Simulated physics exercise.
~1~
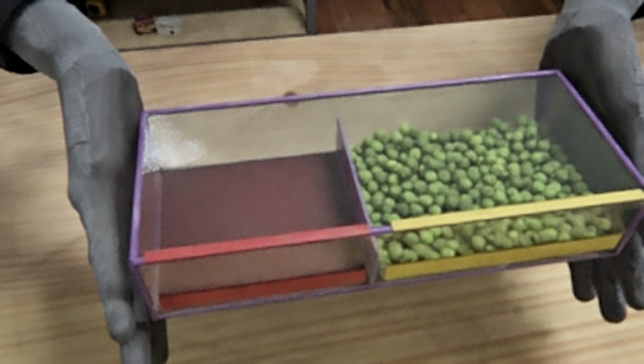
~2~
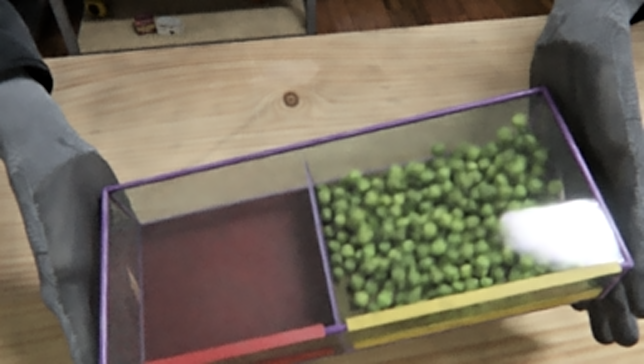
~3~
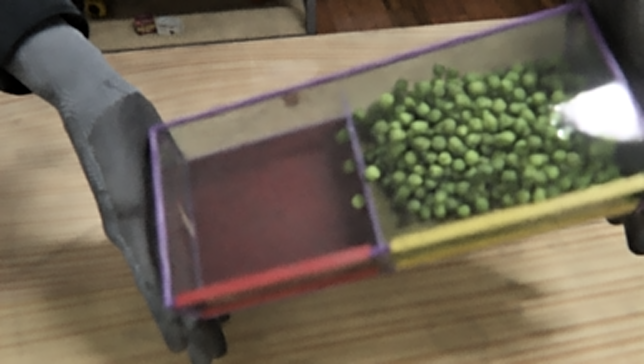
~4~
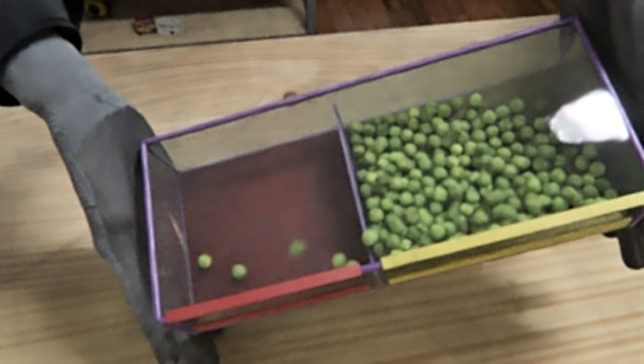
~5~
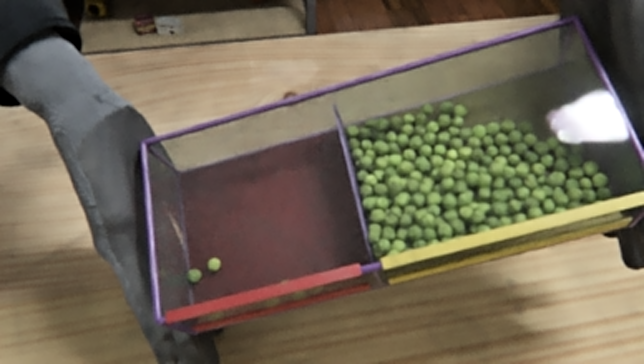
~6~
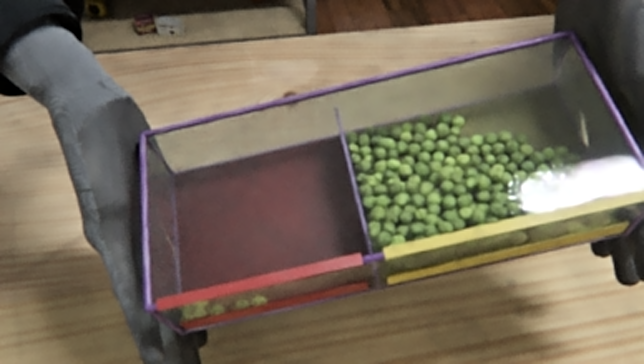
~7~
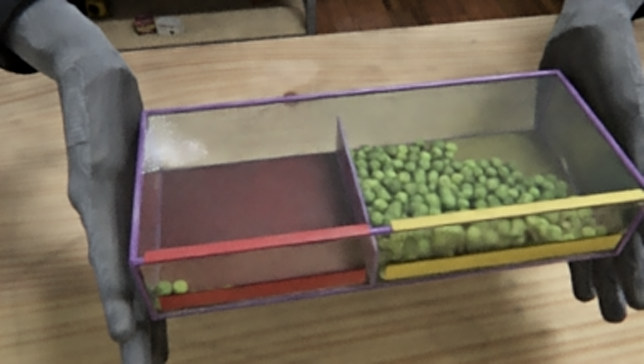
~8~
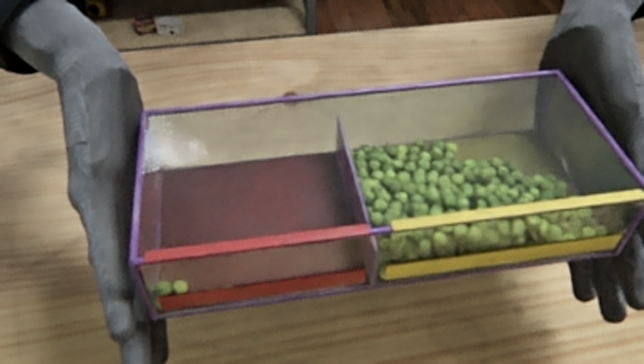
Clear lidded box of green peas tilting and shaking in gloved hands, then levelling with a couple in the red section.
